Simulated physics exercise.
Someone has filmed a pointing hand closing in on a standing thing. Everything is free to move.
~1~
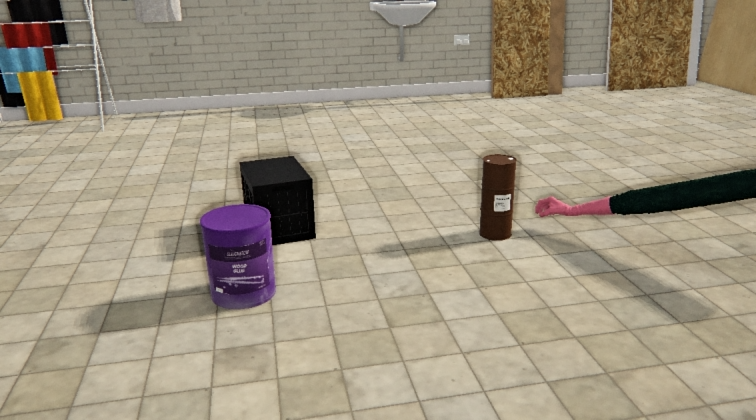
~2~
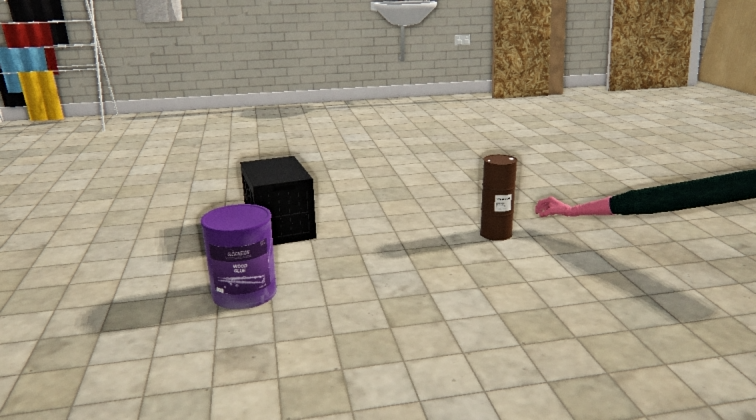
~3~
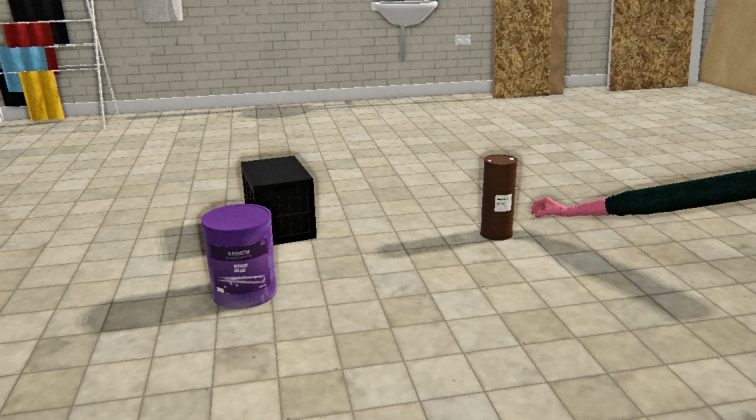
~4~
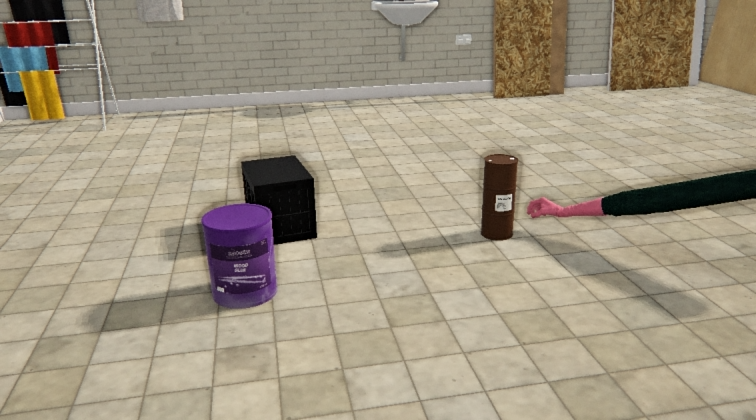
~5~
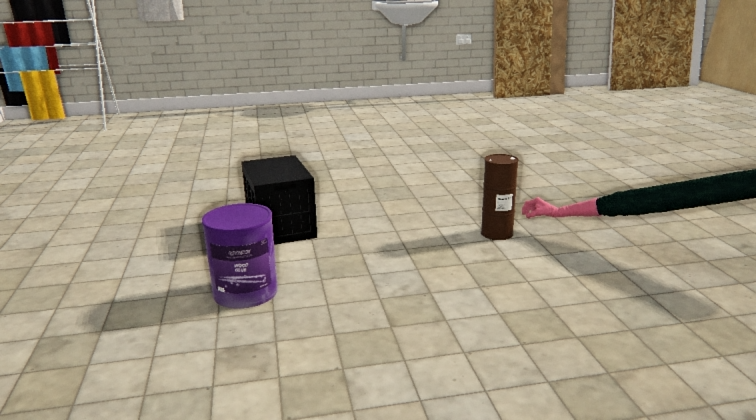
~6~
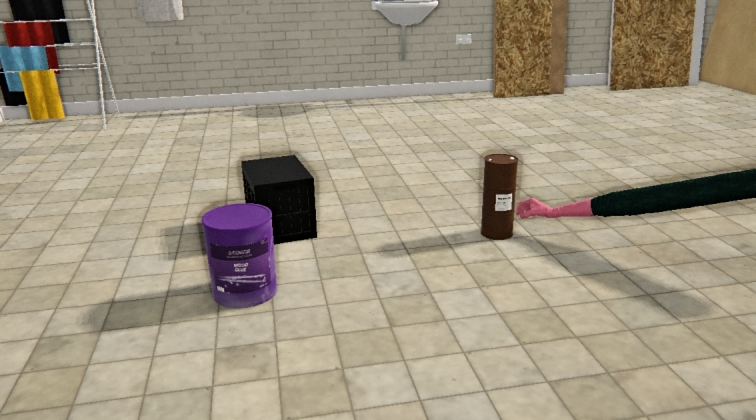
A hand on a green-sleeved arm inching left toward a standing brown canister, with a purple drum and black box staying still.
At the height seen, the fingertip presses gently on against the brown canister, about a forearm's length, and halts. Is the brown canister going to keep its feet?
The brown canister is still upright.
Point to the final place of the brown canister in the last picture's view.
At about (427, 203).
Then, 0.30 s later than the last frame, brown canister moved a little near (488, 198).
Then, 0.60 s later than the last frame, brown canister moved about its own width near (471, 199).
Then, 0.90 s later than the last frame, brown canister moved about its own width near (453, 201).
Then, 1.20 s later than the last frame, brown canister moved well along near (436, 202).
When it is over, moved from the start, brown canister. End places, in pixels of the last picture, brown canister near (428, 203).
